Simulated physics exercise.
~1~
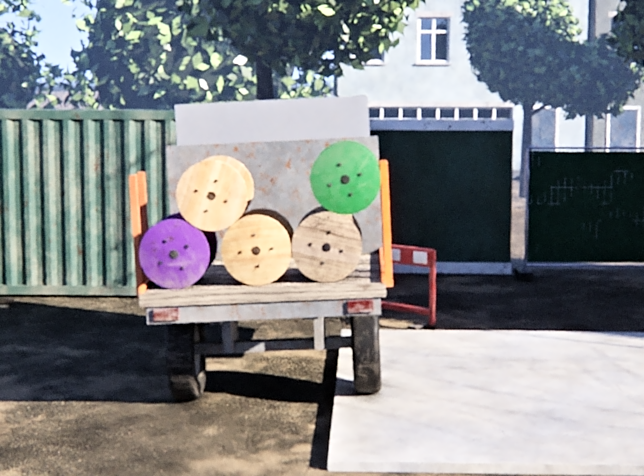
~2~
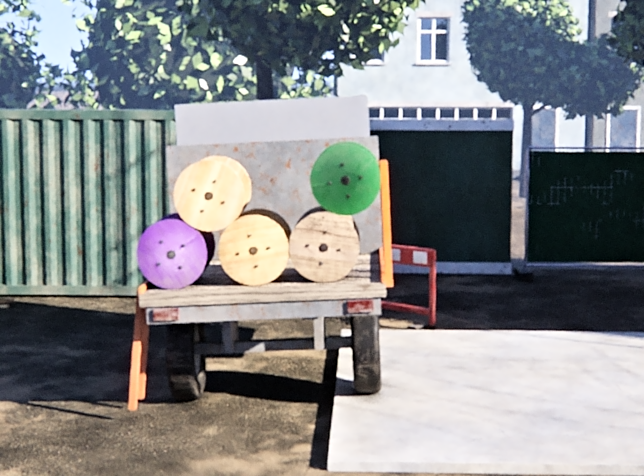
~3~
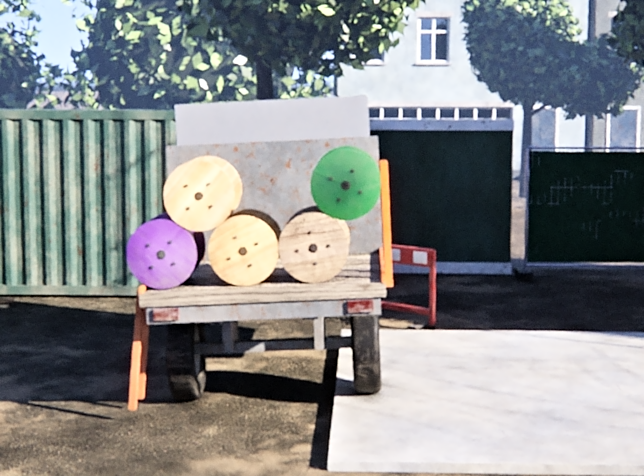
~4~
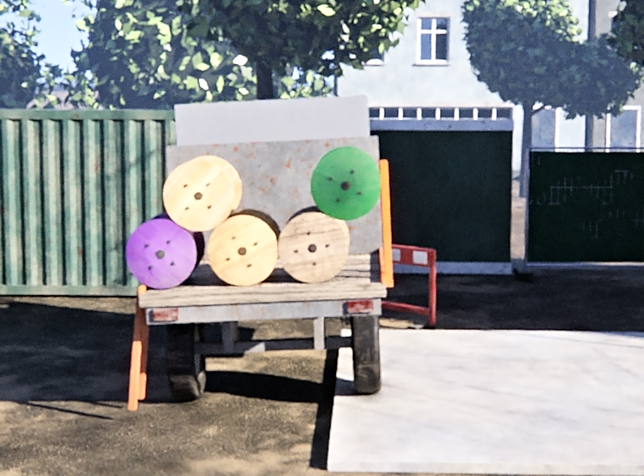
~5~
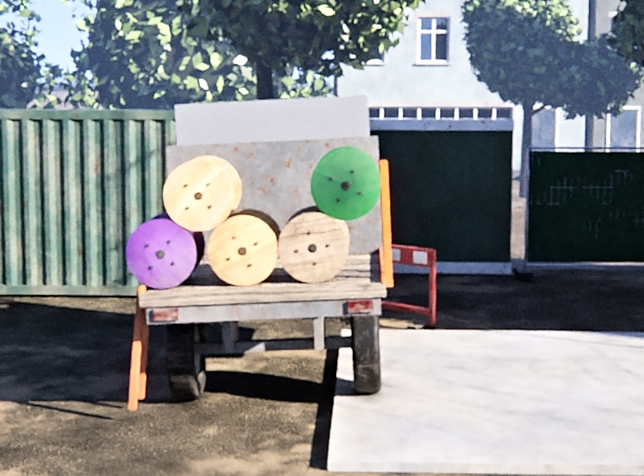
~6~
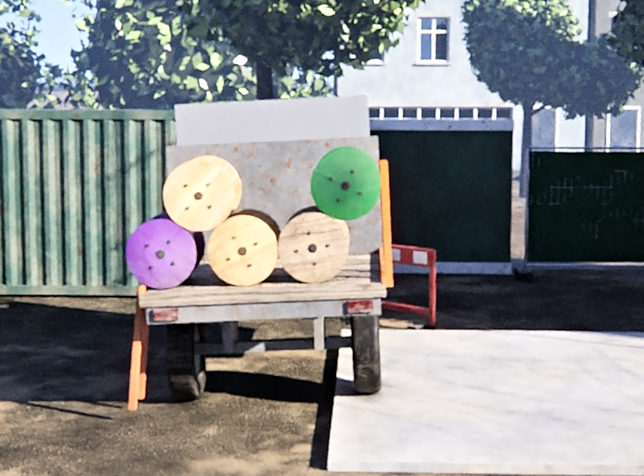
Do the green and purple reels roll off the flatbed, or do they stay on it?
Both stay on the flatbed. The purple reel rolls slightly left and stops at the edge of the deck, while the green one stays up on the right.
